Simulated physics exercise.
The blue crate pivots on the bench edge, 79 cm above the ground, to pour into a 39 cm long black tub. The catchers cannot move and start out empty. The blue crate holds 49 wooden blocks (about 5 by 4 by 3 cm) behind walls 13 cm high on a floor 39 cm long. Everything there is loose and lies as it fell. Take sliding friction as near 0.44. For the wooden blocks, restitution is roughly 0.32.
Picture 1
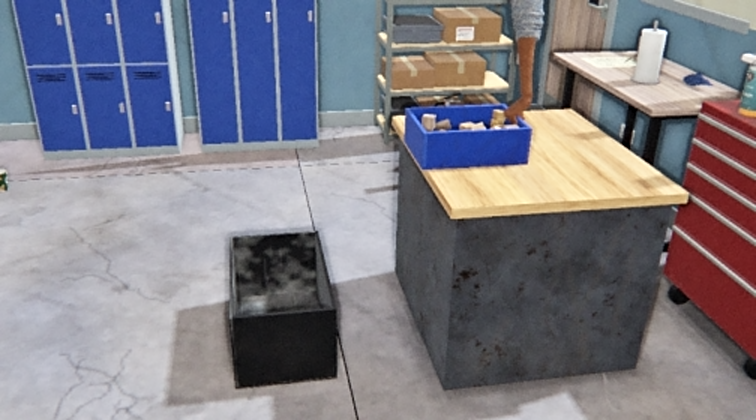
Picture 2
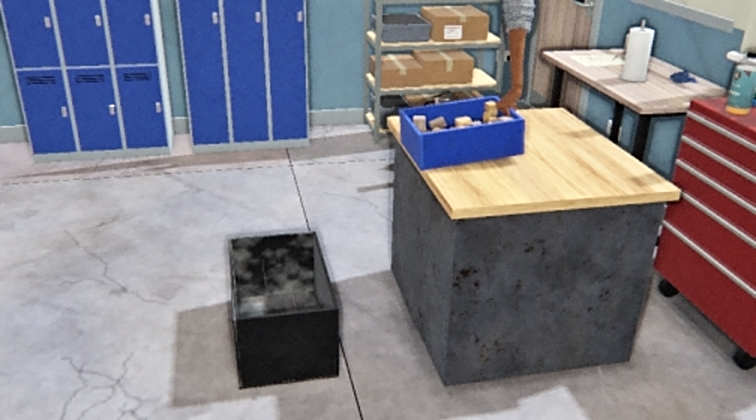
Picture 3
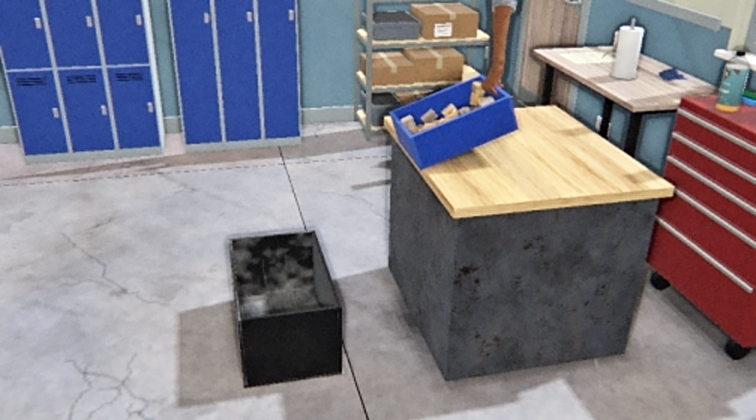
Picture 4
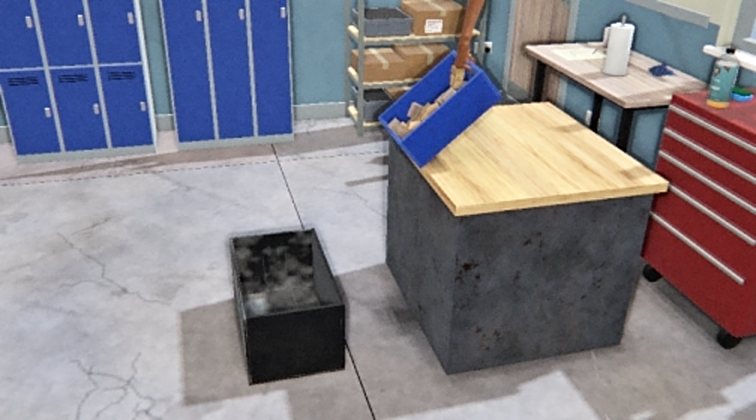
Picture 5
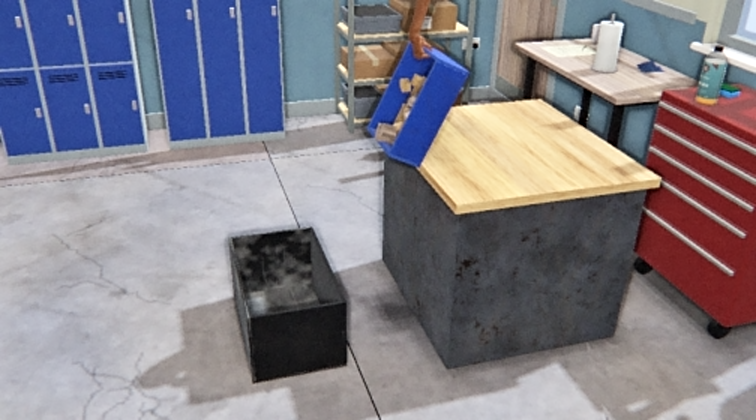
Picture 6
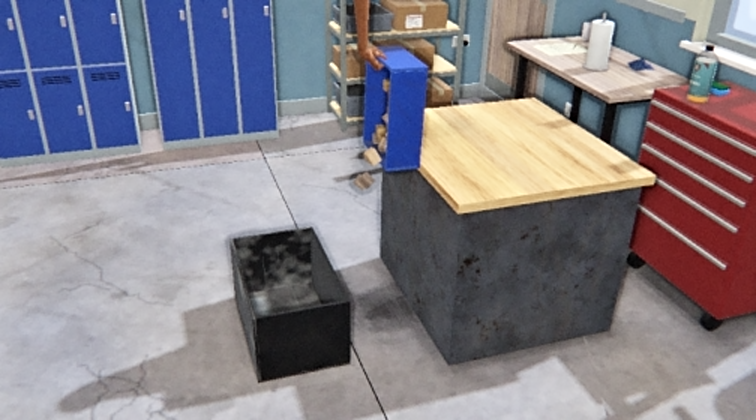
A blue crate of wooden blocks sits level on a light wooden bench top, a hand at its far side, with an open black tub on the floor to the left. The hand tilts the crate leftward over the bench edge until it stands nearly upright, and a few blocks come out beside the bench.
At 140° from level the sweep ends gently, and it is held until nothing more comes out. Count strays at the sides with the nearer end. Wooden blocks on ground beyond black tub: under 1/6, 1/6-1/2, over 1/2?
The share comes to short of one sixth.
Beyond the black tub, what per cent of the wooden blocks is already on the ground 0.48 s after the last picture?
0 %.
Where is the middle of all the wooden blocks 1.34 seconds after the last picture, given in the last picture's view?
I'd place it close to (346, 313) in the last view.
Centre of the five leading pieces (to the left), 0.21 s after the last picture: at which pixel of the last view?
Somewhere near pixel (346, 267).
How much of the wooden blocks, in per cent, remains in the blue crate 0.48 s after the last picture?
Some 30 per cent.
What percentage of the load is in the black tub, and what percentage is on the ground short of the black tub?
My estimate is some 30 per cent, then some 70 per cent.
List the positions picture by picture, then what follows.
In the first frame (each is followed by its nearest rim corner in this view; the camera moves round a little), blue crate, (427, 133); black tub, (233, 317); 0° from level; none out.
Blue crate, (422, 134); 5° from level, in the second frame.
Blue crate, (413, 136); 20° from level, in the third frame.
Blue crate, (401, 142); 40° from level, in the fourth frame.
Blue crate, (390, 153); 64° from level, in the fifth frame.
Blue crate, (386, 168); black tub, (256, 317); 88° from level; 4 out, the lowest block at (361, 182), in the sixth frame.
Then, 0.21 s after the last picture, tilt 107°; 44 still in the blue crate, 1 on the ground short of the black tub and 4 in the air.
Then, 0.48 s after the last picture, tilt 126°; 15 still in the blue crate, 4 on the ground short of the black tub and 30 in the air.
Then, 0.86 s after the last picture, tilt 140°; 15 in the black tub, 23 on the ground short of the black tub and 11 in the air.
Outcome (1.34 s after the last picture), 14 in the black tub and 35 on the ground short of the black tub. Asked share, 0 of 49, 0 per cent.
